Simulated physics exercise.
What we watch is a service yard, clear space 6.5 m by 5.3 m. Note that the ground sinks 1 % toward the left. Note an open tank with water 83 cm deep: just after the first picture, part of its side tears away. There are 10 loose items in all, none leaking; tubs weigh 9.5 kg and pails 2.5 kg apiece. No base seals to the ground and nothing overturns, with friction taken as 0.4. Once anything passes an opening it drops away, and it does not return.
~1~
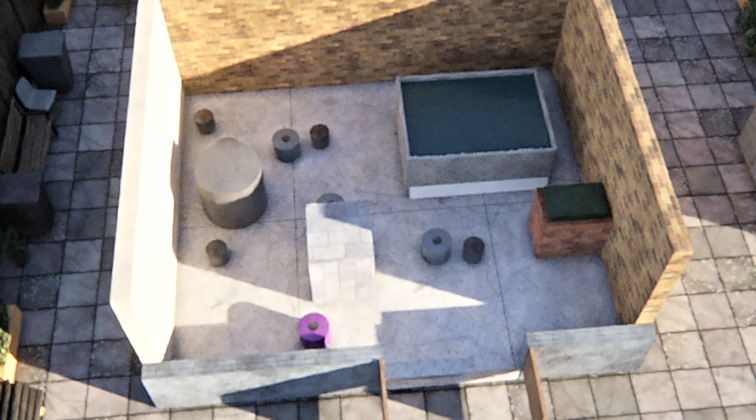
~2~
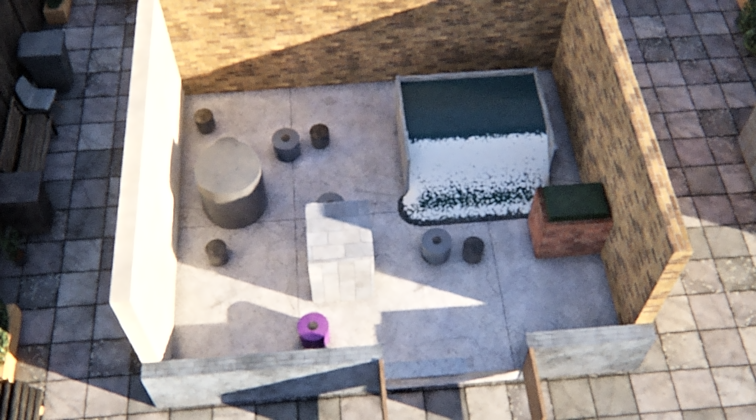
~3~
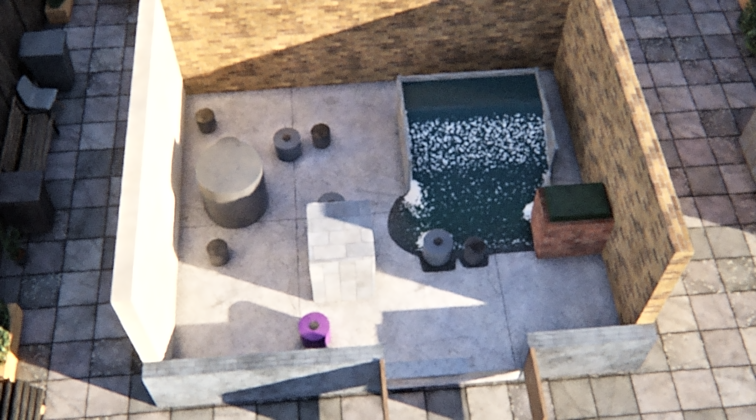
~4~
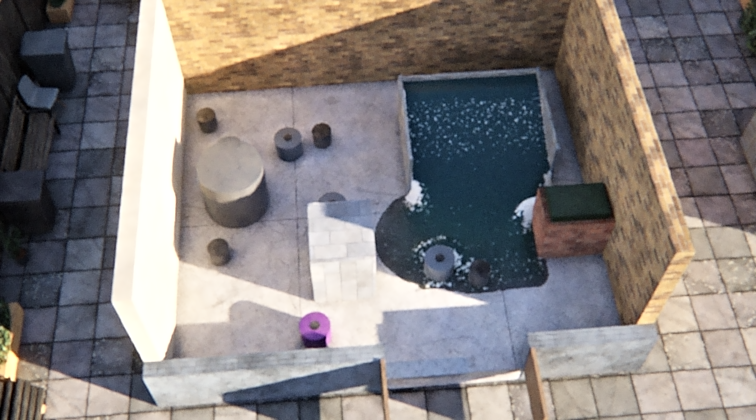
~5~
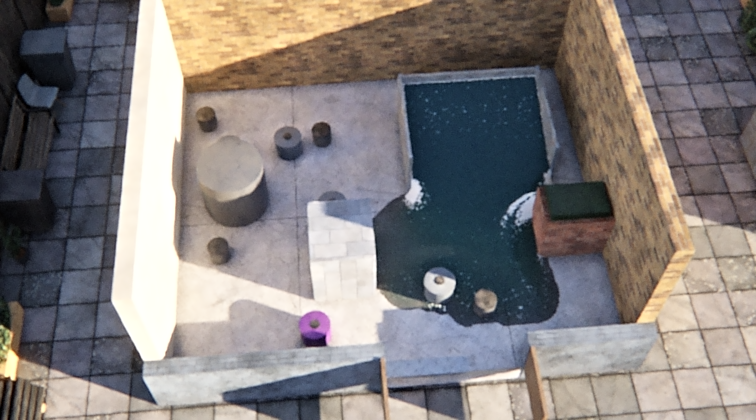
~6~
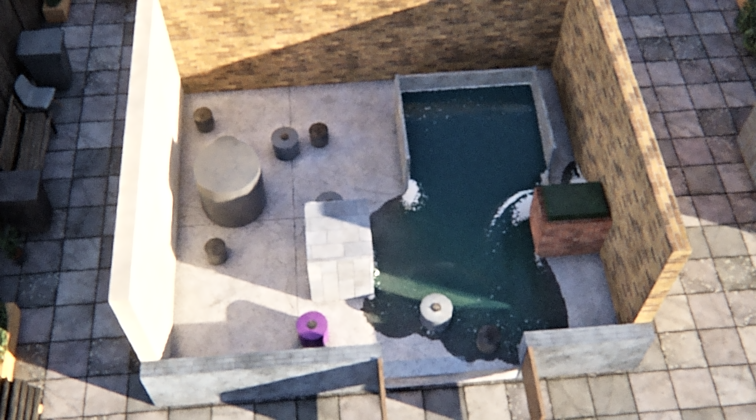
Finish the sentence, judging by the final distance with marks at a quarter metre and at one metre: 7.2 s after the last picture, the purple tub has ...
7.2 s after the last picture, the purple tub has moved a modest distance.
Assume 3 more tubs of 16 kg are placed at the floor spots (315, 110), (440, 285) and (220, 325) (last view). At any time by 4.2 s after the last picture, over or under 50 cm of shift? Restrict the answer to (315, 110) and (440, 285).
Order kept: Falls short, exceeds it.
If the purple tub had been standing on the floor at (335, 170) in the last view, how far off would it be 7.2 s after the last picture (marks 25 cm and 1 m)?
It hardly budges.
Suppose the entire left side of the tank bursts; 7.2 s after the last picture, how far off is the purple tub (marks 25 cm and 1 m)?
With that failure, the purple tub lands a long way off.
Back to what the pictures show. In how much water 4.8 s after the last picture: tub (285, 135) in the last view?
About 1 cm.
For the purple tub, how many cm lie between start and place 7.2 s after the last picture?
Roughly 60 cm.
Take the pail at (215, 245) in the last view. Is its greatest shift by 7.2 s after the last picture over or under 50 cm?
Result: The shift is greater.
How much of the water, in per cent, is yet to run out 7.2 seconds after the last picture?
48 %.
Then, 0.9 s after the last picture the purple tub is near (313, 325), 0.0 m from its start, aground; 2 of 10 are out; 0 afloat.
Then, 2.8 s after the last picture the purple tub is near (293, 295), 0.6 m from its start, aground; 2 of 10 are out; 0 afloat.
Then, 4.8 s after the last picture the purple tub is near (293, 295), 0.6 m from its start, aground; 2 of 10 are out; 3 afloat.
Then, 7.2 s after the last picture the purple tub is near (293, 295), 0.6 m from its start, aground; 2 of 10 are out; 5 afloat.
